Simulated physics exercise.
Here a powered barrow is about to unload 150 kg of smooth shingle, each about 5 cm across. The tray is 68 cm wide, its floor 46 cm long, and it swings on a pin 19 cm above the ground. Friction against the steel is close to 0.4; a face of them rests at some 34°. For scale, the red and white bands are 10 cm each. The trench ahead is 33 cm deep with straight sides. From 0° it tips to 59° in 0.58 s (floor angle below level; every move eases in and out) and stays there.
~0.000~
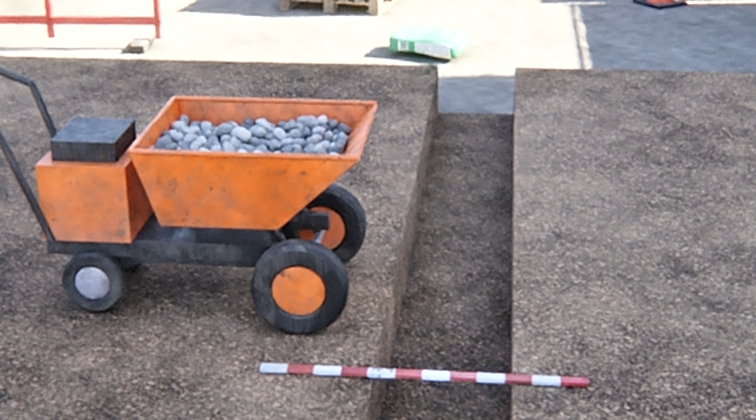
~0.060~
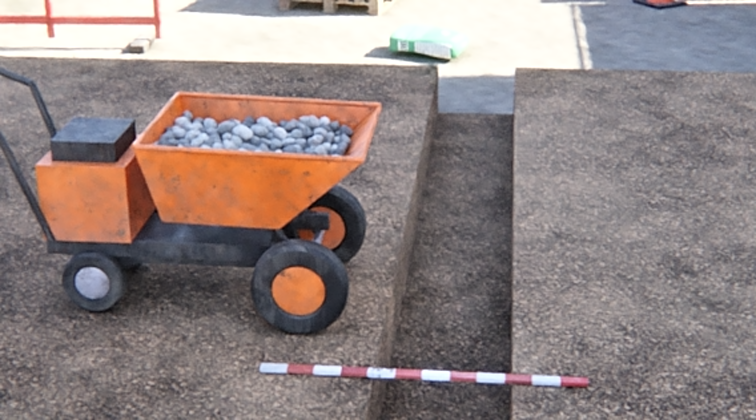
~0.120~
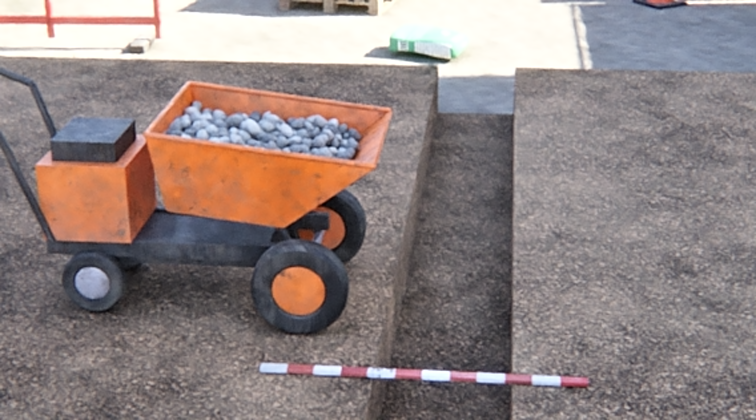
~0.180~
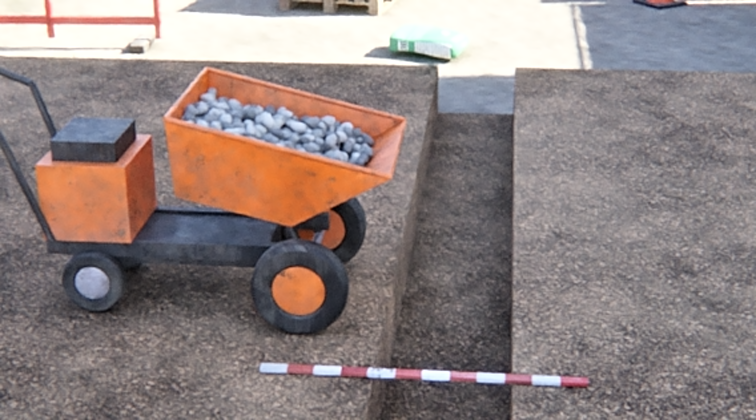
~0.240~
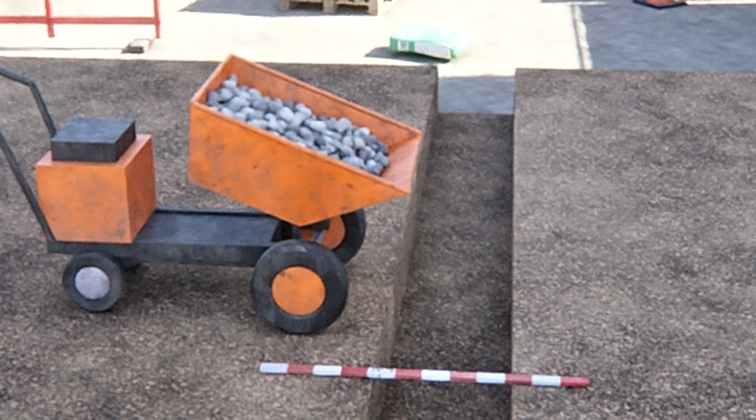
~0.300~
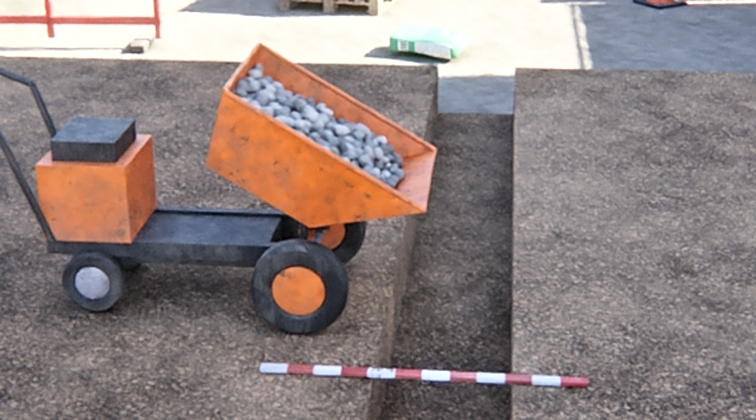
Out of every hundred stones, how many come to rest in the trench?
Close to 46 in a hundred.
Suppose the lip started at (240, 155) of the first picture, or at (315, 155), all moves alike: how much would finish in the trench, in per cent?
Near 95 per cent from the first place, 80 from the second.
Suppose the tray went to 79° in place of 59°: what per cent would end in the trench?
Then about 60 per cent.
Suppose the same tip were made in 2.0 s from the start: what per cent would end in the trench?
In that case some 70 per cent.
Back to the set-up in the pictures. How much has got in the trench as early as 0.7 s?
About 15 per cent by then.
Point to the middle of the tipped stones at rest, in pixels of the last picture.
Their middle is at about (534, 302).
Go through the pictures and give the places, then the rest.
The tray is at 0°, its lip at (358, 158); the top of the load is at (297, 131), in the first frame.
The tray is at 2°, its lip at (363, 160); the top of the load is at (254, 130); the stones move at 0.4 m/s on average, in the second frame.
Lip at (374, 167), floor tilted 7°, highest stones at (205, 121); the stones move at 0.8 m/s on average, in the third frame.
The tray is at 14°, its lip at (391, 177); the top of the load is at (212, 106); the stones move at 1.1 m/s on average, in the fourth frame.
Lip at (409, 192), floor tilted 22°, highest stones at (229, 91); the stones move at 1.3 m/s on average, in the fifth frame.
Lip at (425, 211), floor tilted 31°, highest stones at (254, 81); the stones move at 1.4 m/s on average, in the sixth frame.
After 0.4 s the floor is at 49°; 100 % in the tray; the foremost stones are at (423, 214).
After 0.7 s the floor is at 59°; 86 % in the tray, 13 % in the trench, 1 % past the trench; the foremost stones are at (520, 286).
After 1.0 s the floor is at 59°; 31 % in the tray, 19 % in the trench, 50 % past the trench; the foremost stones are at (716, 323).
After 3.0 s the floor is at 59°; 0 % in the tray, 46 % in the trench, 54 % past the trench; the foremost stones are past the picture's edge.
